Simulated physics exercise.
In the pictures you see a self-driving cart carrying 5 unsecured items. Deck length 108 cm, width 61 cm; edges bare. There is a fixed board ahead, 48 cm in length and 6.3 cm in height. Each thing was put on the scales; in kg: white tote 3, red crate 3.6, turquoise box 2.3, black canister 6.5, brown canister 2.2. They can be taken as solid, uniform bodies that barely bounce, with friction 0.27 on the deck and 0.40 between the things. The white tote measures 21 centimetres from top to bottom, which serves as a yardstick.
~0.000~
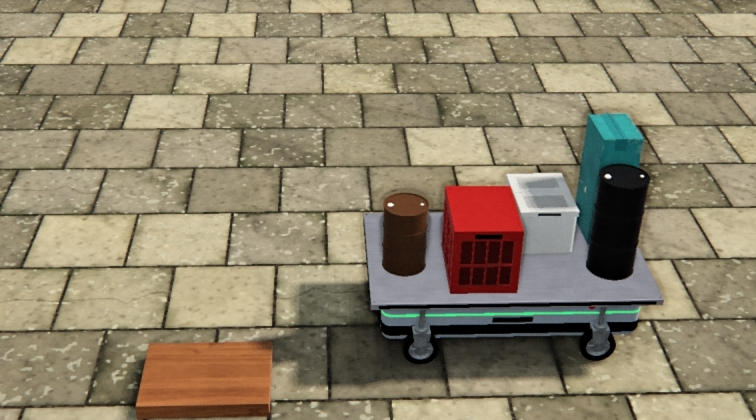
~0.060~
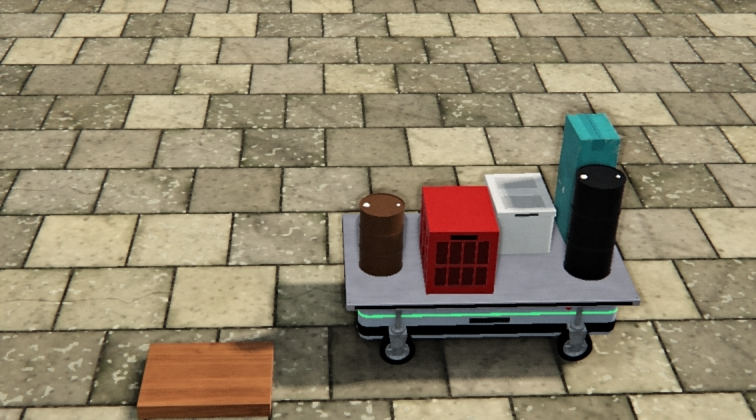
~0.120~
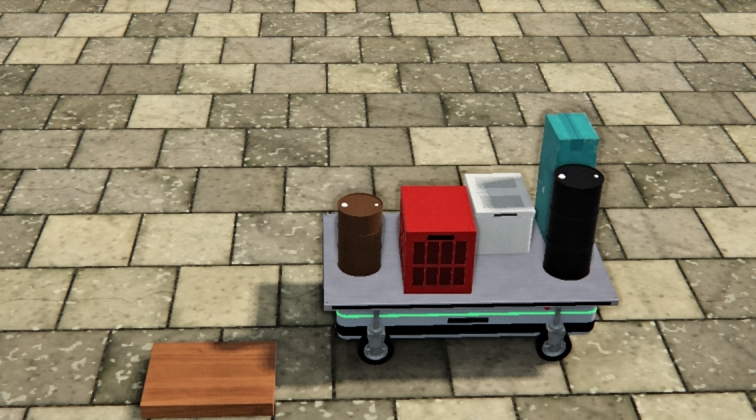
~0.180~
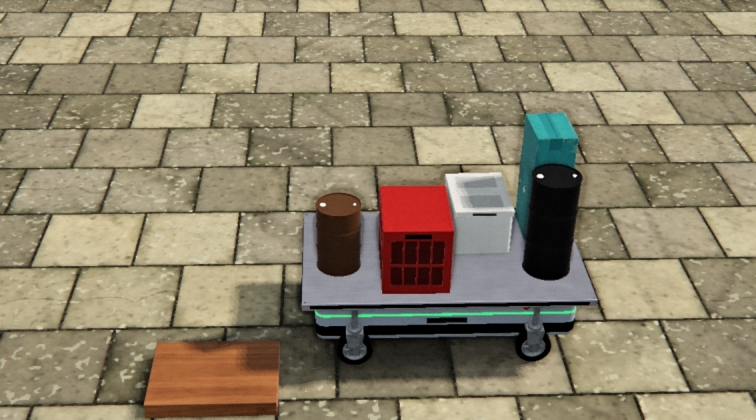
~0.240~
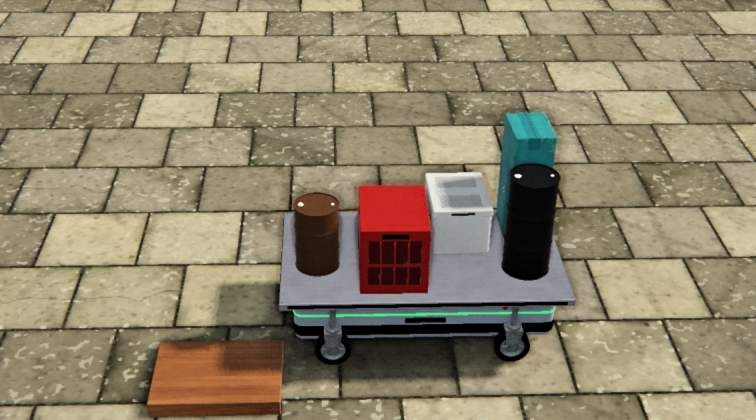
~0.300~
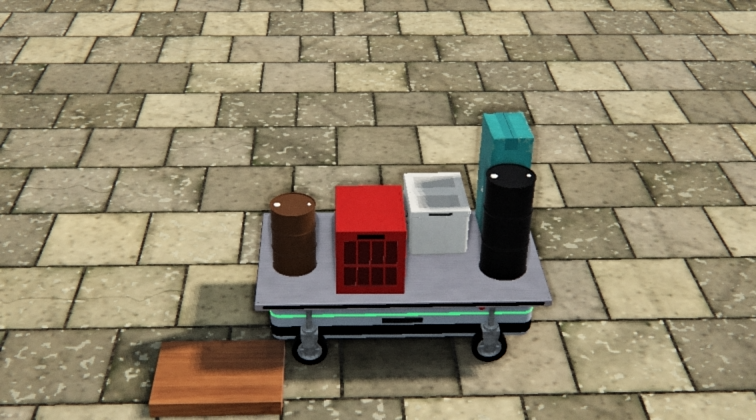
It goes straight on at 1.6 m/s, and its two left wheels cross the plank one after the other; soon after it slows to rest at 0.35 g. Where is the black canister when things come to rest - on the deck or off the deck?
The black canister comes to rest on the deck.
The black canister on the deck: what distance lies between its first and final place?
36 cm.
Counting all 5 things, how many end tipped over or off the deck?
The count is 3.
Around 0.70 s, cart has run 112 cm; brown canister at 34° to upright; red crate shifted 9 cm; white tote shifted 2 cm.
Around 1.10 s, cart has run 176 cm; black canister at 43° to upright near (180, 189); brown canister on its side; turquoise box at 48° to upright.
Around 1.40 s, cart has run 220 cm; turquoise box now off the deck; black canister on its side near (81, 216); brown canister on its side.
Around 1.80 s, cart has run 238 cm, stopped; brown canister now off the deck; black canister on its side; red crate shifted 15 cm.
Finally (2.4 s), off the deck, turquoise box and brown canister; on their side or leaning hard on the deck, black canister; not toppled but over 10 cm from the start, white tote and red crate.
